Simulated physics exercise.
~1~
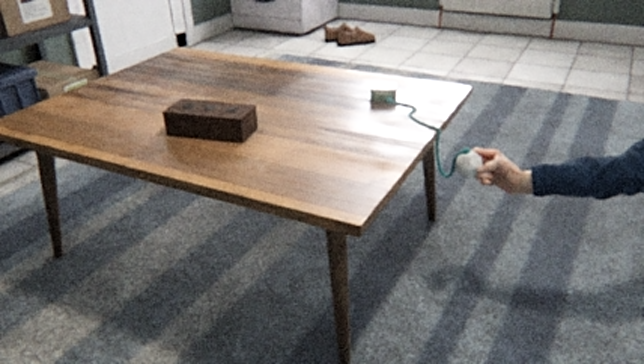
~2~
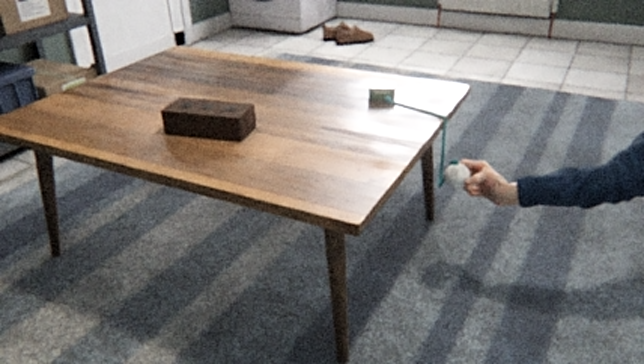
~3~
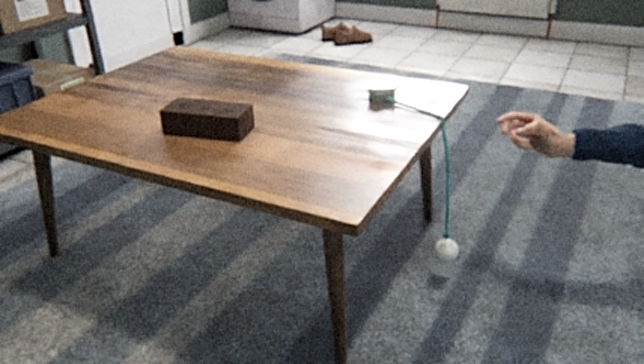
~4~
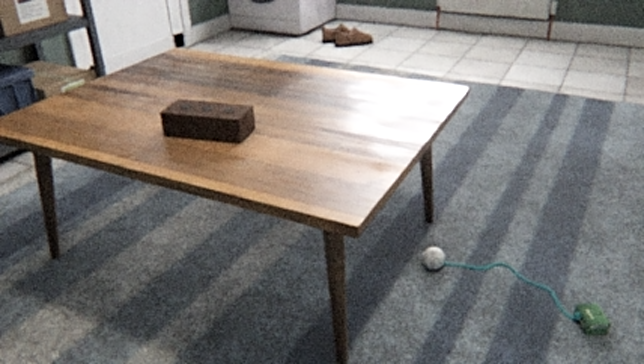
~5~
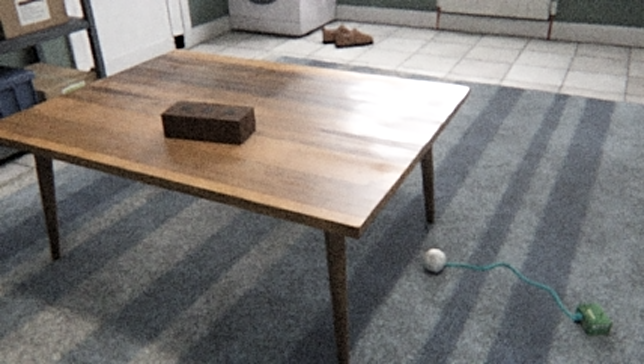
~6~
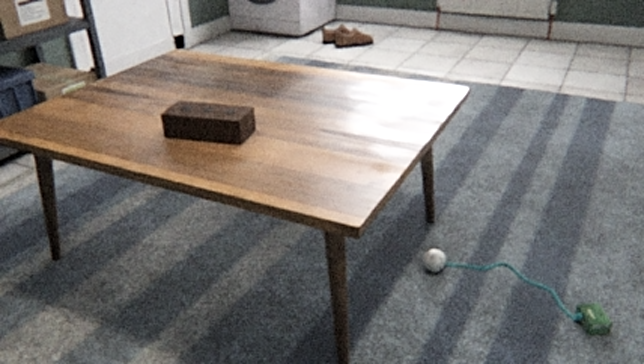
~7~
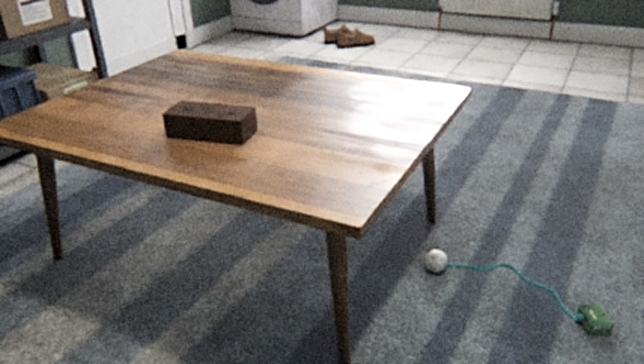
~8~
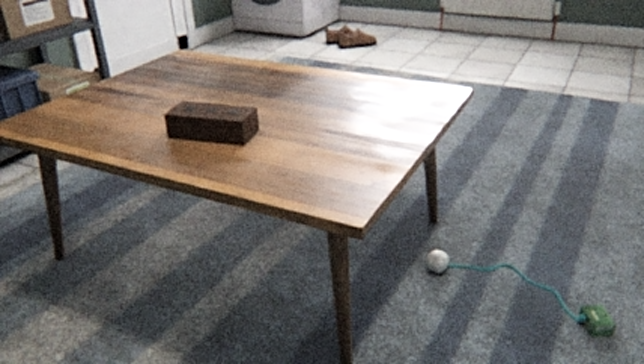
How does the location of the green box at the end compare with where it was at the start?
At the start the green box sits on the tabletop near its right edge, and at the end it lies on the rug to the right of the table, beyond the white ball.
